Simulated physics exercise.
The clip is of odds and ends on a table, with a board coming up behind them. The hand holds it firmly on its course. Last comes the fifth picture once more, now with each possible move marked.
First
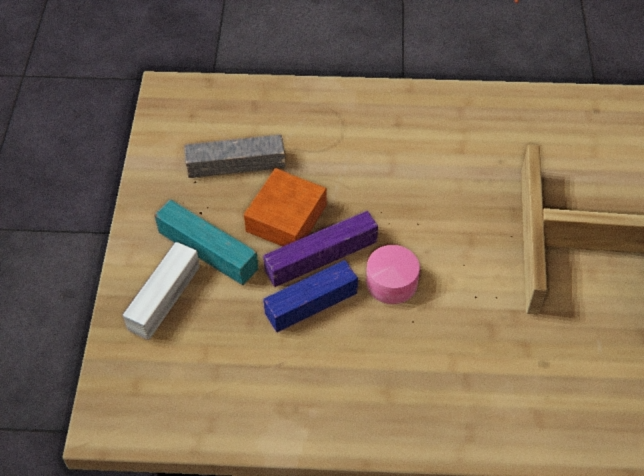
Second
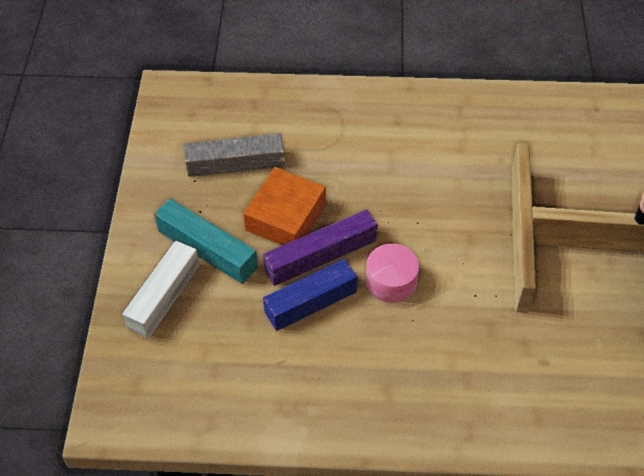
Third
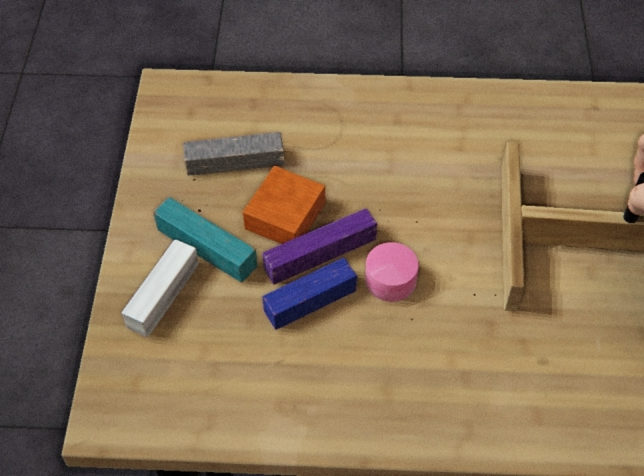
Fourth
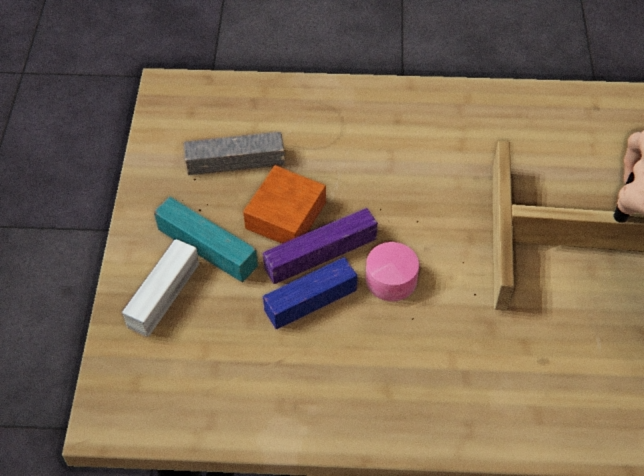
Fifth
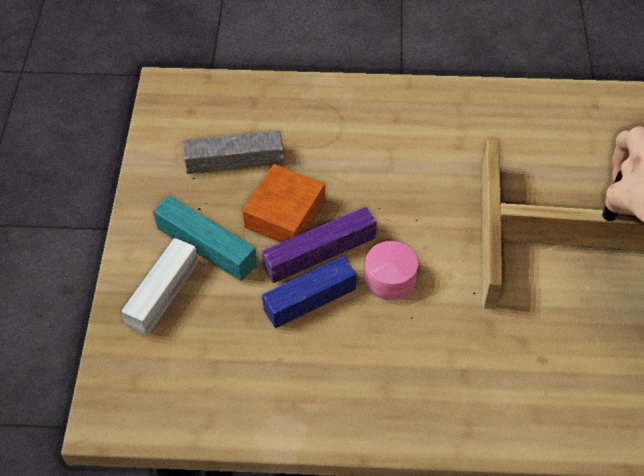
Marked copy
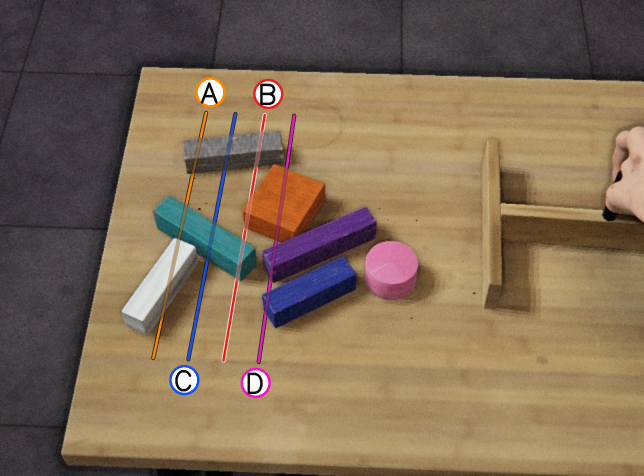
A hand slides a wooden board slowly left across a table toward scattered colored blocks, which stay still.
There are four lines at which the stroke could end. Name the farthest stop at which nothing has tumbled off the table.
Nothing falls up to C.
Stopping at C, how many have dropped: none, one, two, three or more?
By then, none.
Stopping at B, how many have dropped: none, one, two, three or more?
The count is none.
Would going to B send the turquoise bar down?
By then, no.
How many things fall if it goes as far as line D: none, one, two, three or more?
In all, none.
On the marked copy, A at (182, 225); B at (246, 227); C at (214, 226); D at (278, 228).
With C. Early on, board (393, 205); blue bar (291, 296); pink tin (356, 266).
Further on, board (292, 201); turquoise bar (176, 224); blue bar (215, 337).
At the end, board (216, 199); white stick (107, 290); turquoise bar (125, 204); nothing has fallen.
As for the rest, A drops the white stick and turquoise bar; B is safe but short; D is safe but short.
